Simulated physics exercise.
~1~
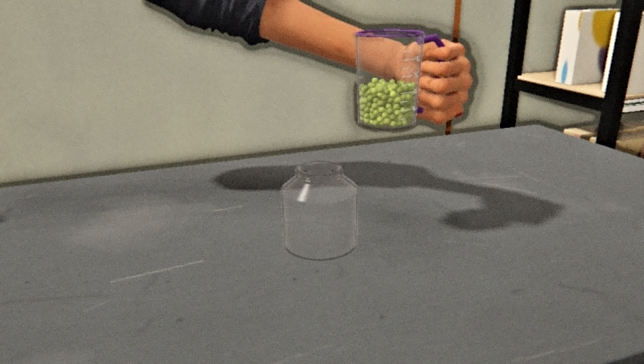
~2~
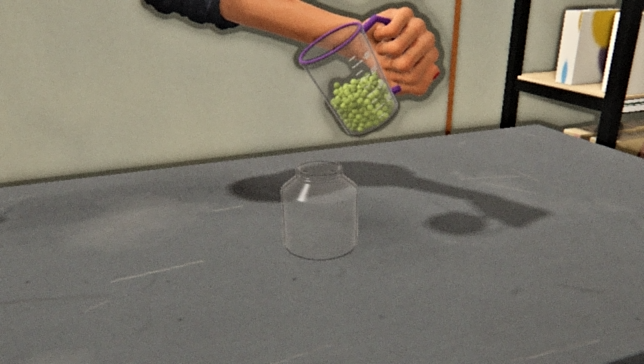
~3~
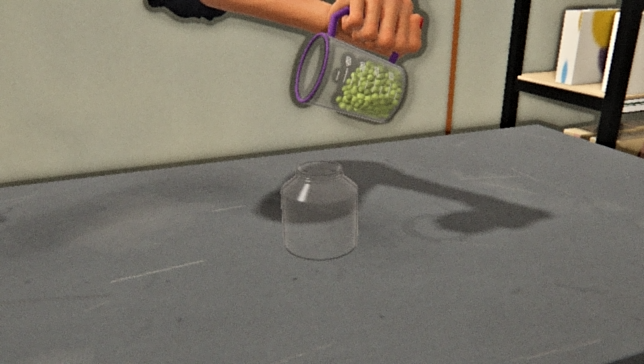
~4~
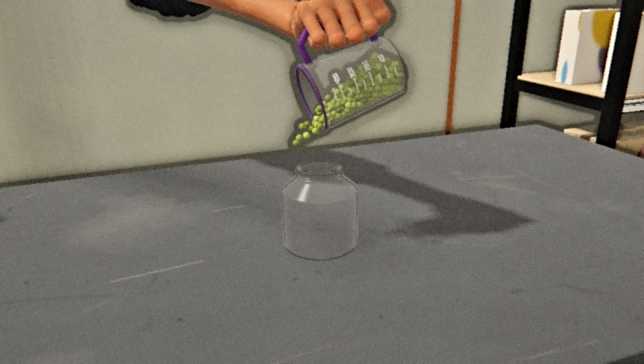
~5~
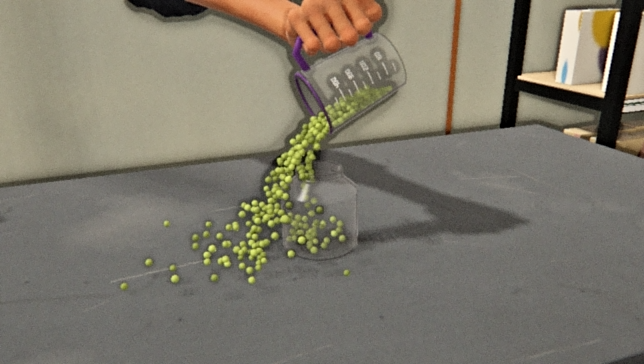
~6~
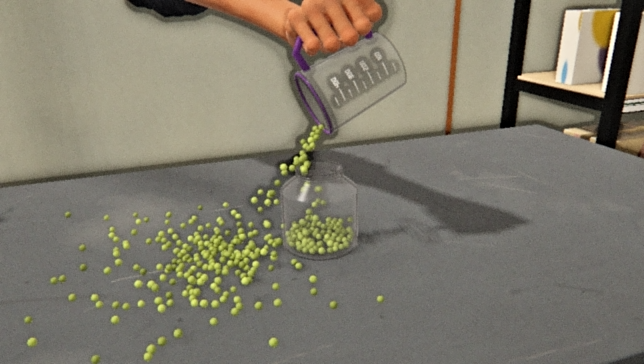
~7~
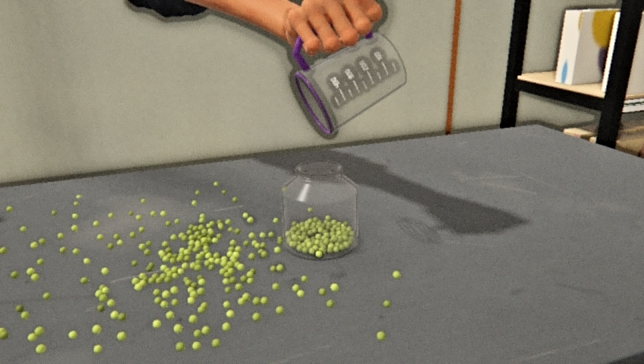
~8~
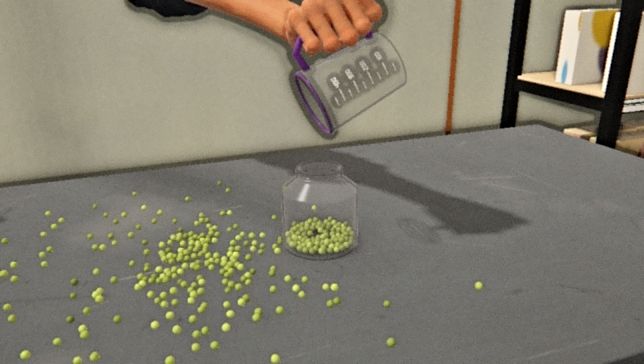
Green peas pour from a hand-tilted cup, some filling the jar partway, most scattering outside.
